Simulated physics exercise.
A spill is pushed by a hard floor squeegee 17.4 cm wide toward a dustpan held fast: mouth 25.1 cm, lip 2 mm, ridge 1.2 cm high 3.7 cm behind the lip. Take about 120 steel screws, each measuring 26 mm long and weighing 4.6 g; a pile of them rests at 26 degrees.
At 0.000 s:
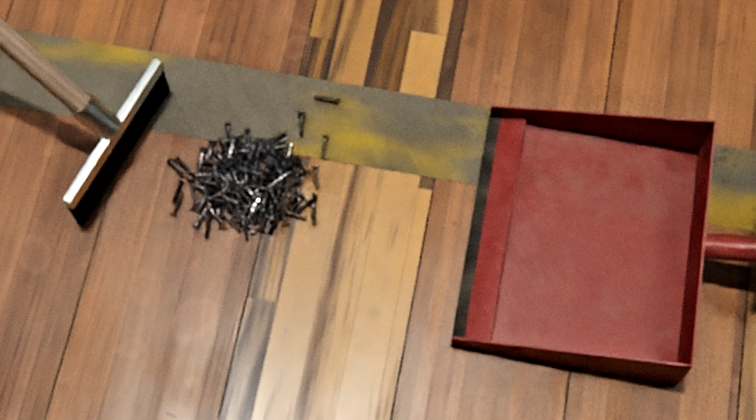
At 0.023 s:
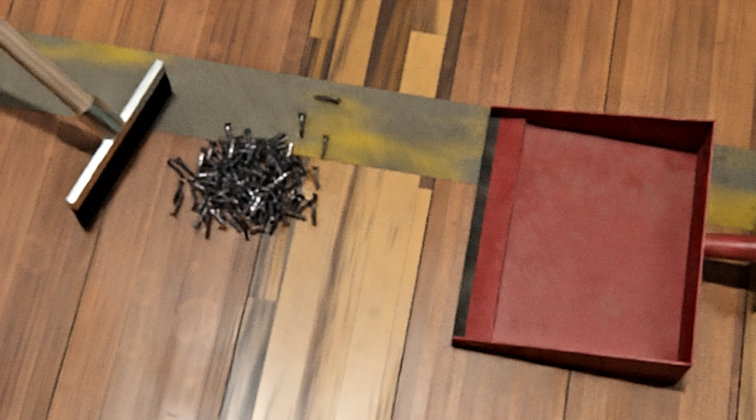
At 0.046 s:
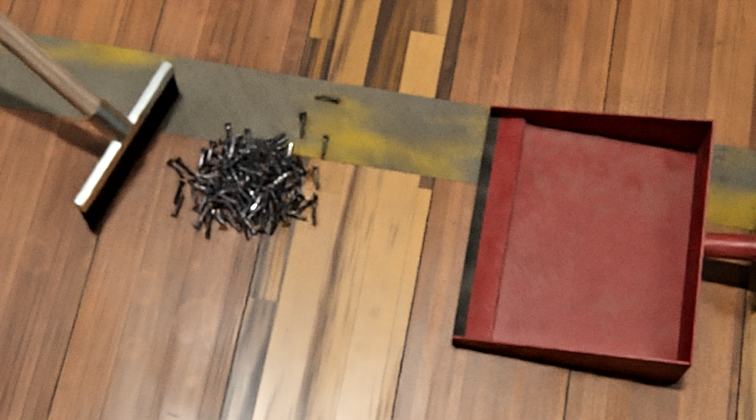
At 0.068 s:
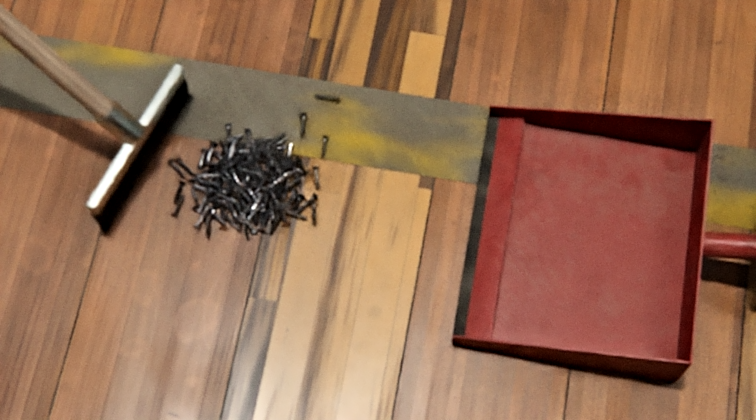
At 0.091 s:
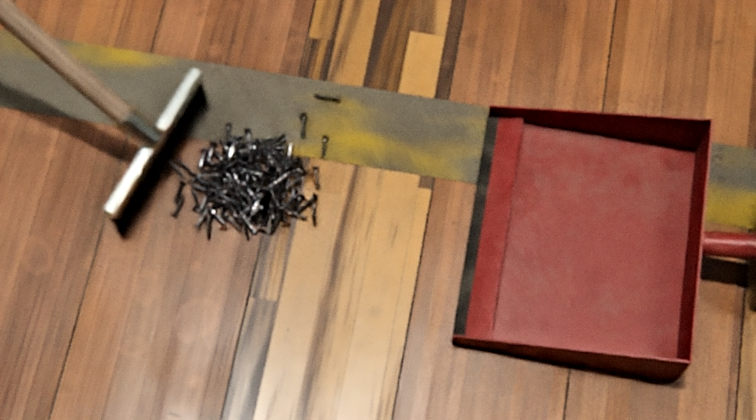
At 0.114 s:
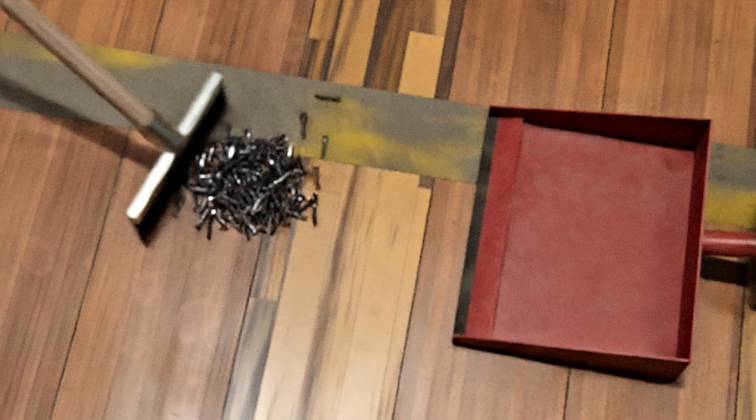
Red dustpan lying still on a wooden floor while a squeegee slides right and presses into the edge of a pile of dark screws.
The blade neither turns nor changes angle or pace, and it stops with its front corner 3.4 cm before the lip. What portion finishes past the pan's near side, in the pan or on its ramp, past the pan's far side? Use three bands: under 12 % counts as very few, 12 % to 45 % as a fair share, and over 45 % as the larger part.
Near side: Very few; pan: A fair share; far side: Very few.
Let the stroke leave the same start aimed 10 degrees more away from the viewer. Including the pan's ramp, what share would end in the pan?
Roughly 25 percent.
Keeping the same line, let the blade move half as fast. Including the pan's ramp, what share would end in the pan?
It would come to roughly 5 percent.
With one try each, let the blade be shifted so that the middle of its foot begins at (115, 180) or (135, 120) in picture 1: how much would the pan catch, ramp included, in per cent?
Around 30 percent, then around 30 percent.
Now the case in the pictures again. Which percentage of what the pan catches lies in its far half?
Close to 50 %.
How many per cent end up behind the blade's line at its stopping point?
About 0 percent.
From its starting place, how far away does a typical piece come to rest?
24 cm or so.
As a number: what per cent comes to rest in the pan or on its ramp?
About 35 per cent.
Then, at 0.25 s, middle of the blade 17 cm from the lip; 0 % over the lip, far side 0 %, near side 0 %.
After 0.34 s, middle of the blade 8 cm from the lip; 0 % over the lip, far side 0 %, near side 0 %.
After 0.56 s, middle of the blade 6 cm from the lip; 35 % over the lip, far side 0 %, near side 5 %.
In the end, at 1.4 s, near side 5 %, pan 35 %, far side 0 %, in front of the lip or behind the blade 60 %.
